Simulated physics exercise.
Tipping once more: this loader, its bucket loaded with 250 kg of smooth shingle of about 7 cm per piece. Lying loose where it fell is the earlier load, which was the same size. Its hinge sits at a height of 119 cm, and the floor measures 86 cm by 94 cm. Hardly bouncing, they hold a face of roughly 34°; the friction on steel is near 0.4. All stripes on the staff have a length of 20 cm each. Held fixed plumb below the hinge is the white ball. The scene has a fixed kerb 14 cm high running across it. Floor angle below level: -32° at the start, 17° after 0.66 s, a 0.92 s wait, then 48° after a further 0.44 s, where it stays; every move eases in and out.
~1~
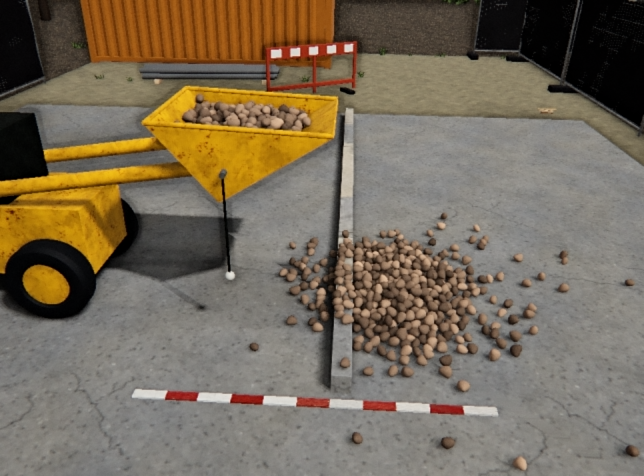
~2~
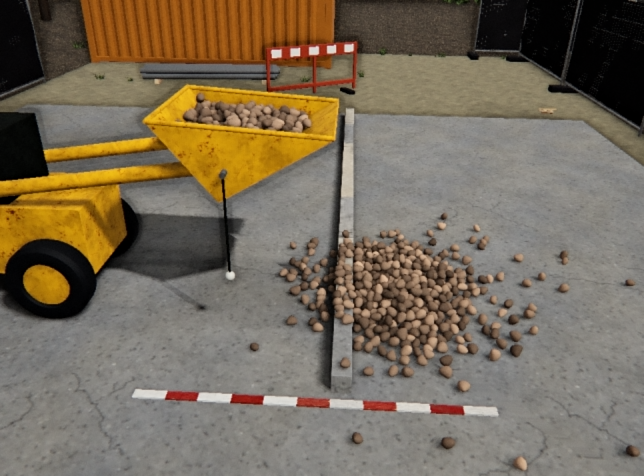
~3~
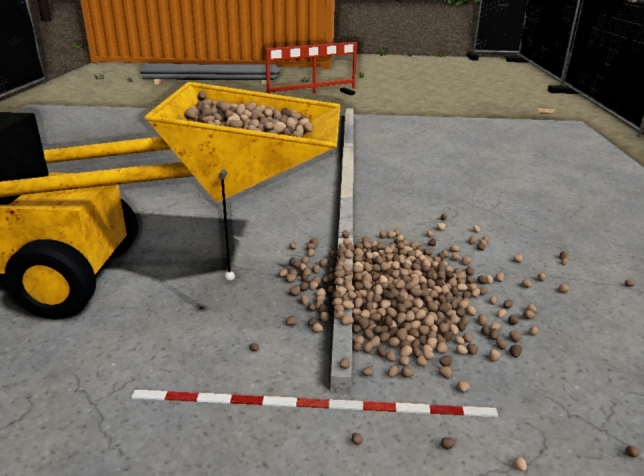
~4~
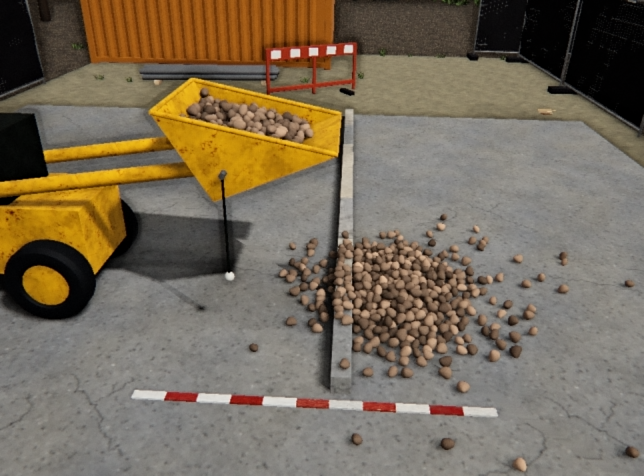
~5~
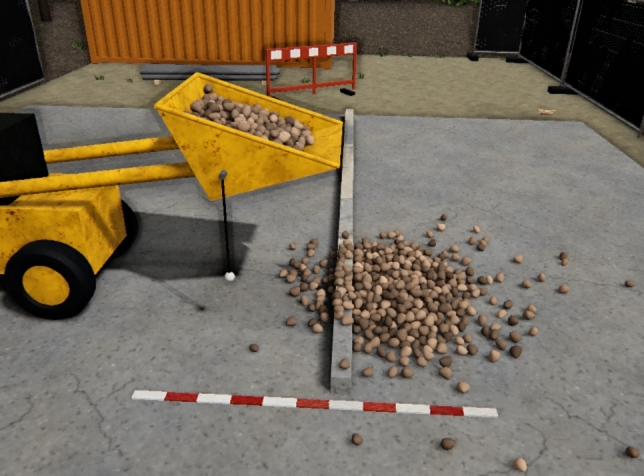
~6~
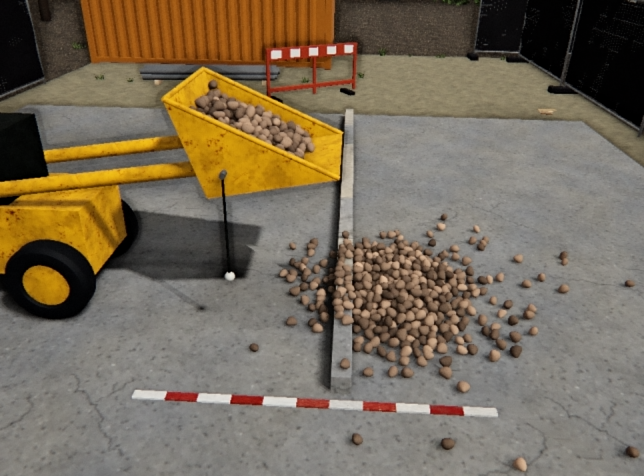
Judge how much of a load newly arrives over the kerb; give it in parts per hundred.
Close to 63 in every hundred.
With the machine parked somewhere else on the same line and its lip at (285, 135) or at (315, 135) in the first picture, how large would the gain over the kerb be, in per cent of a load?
Near 25 in a hundred first, near 50 in a hundred second.
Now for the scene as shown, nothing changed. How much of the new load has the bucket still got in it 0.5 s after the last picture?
Close to 100 in a hundred is still held.
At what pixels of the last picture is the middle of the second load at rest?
Centre: Approx. (369, 283).
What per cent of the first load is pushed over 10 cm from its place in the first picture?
Around 5 in a hundred.
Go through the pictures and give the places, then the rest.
In the first picture, lip at (333, 137), floor tilted -32°, highest stones at (231, 109). The earlier load is highest near (343, 280), 18 cm above ground level, 13 % on this side of the kerb, 86 % over the kerb.
In the second picture, the bucket is at -31°, its lip at (334, 139); the top of the load is at (232, 109).
In the third picture, lip at (336, 146), floor tilted -28°, highest stones at (218, 108).
In the fourth picture, the bucket is at -23°, its lip at (338, 155); the top of the load is at (208, 105).
In the fifth picture, lip at (339, 167), floor tilted -17°, highest stones at (212, 102).
In the sixth picture, lip at (339, 179), floor tilted -11°, highest stones at (214, 98).
Then, 0.2 s after the last picture the floor is at 10°; in per cent of one load, 100 in the bucket, 13 on this side of the kerb, 86 over the kerb; the foremost stones are at (564, 287).
Then, 0.5 s after the last picture the floor is at 17°; in per cent of one load, 100 in the bucket, 13 on this side of the kerb, 86 over the kerb; the foremost stones are at (564, 287).
Then, 2.2 s after the last picture the floor is at 48°; in per cent of one load, 0 in the bucket, 51 on this side of the kerb, 149 over the kerb; the foremost stones are at (564, 287).
Then, 4.7 s after the last picture the floor is at 48°; in per cent of one load, 0 in the bucket, 50 on this side of the kerb, 149 over the kerb; the foremost stones are at (564, 287). Net gain over the kerb, 63.
